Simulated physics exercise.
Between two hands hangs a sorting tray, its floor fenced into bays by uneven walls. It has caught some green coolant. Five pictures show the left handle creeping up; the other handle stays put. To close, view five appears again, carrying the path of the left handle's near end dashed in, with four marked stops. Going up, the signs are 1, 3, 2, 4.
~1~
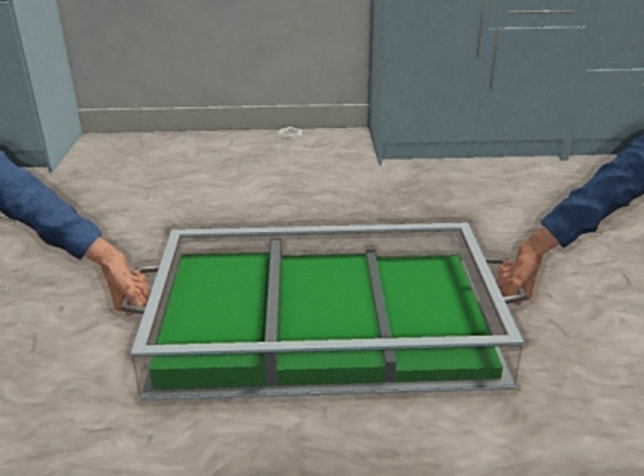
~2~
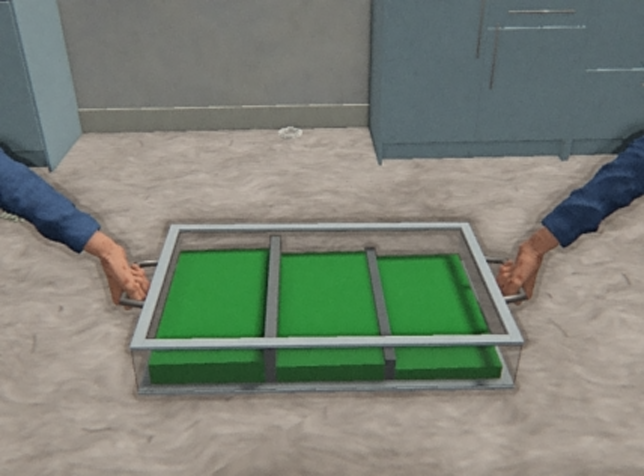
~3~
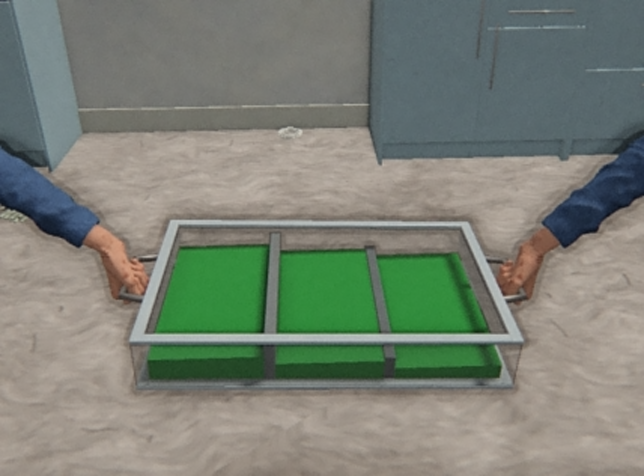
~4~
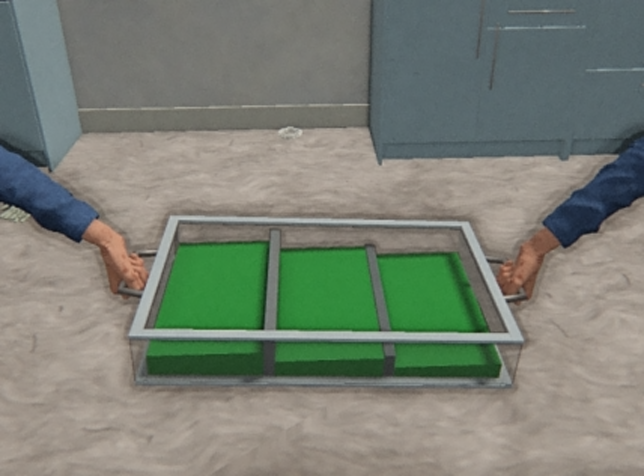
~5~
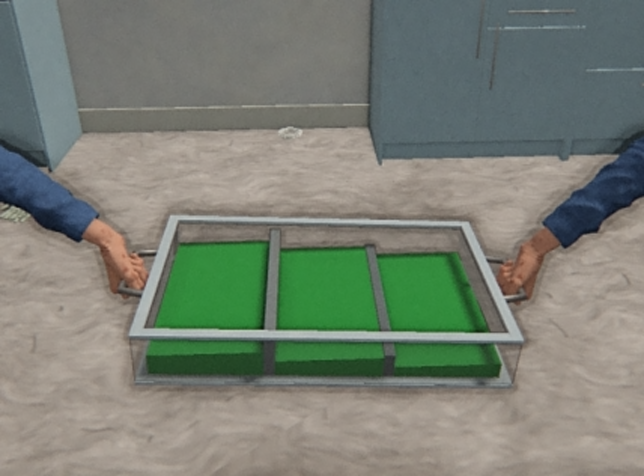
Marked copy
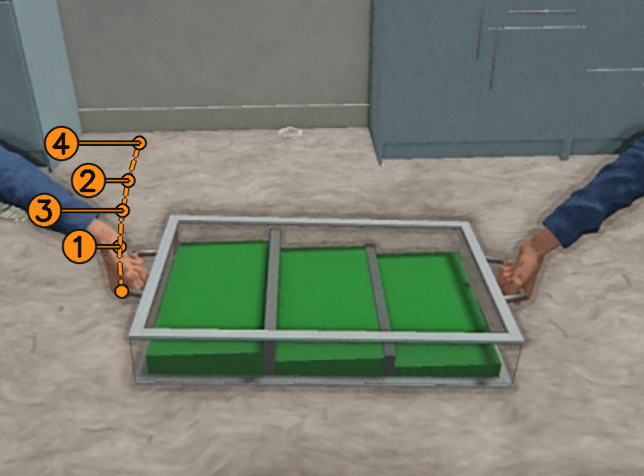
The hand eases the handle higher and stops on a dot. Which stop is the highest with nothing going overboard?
2 is the one.
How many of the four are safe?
Three.
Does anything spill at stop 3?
No.
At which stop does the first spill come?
That would be 4.
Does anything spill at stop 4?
Yes, that goes wrong.
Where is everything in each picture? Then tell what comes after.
In the first frame, the tray is level; deepest in the left bay, at (221, 304), shallowest in the right; left handle at (132, 289).
In the second frame, tipped about 1° down to the right; no wall is crossed; left handle at (131, 283).
In the third frame, tipped about 2° down to the right; no wall is crossed; left handle at (130, 277).
In the fourth frame, tipped about 3° down to the right; no wall is crossed; left handle at (129, 272).
In the fifth frame, tipped about 3° down to the right; deepest in the left bay, at (219, 291), shallowest in the right; left handle at (129, 272).
On the marked copy, 1 at (119, 246); 2 at (128, 180); 3 at (122, 210); 4 at (139, 143).
With 1, nothing spills; the left bay holds the most.
With 2, nothing spills; the left bay holds the most.
With 3, nothing spills; the left bay holds the most.
With 4, about 9 % goes over the rim.
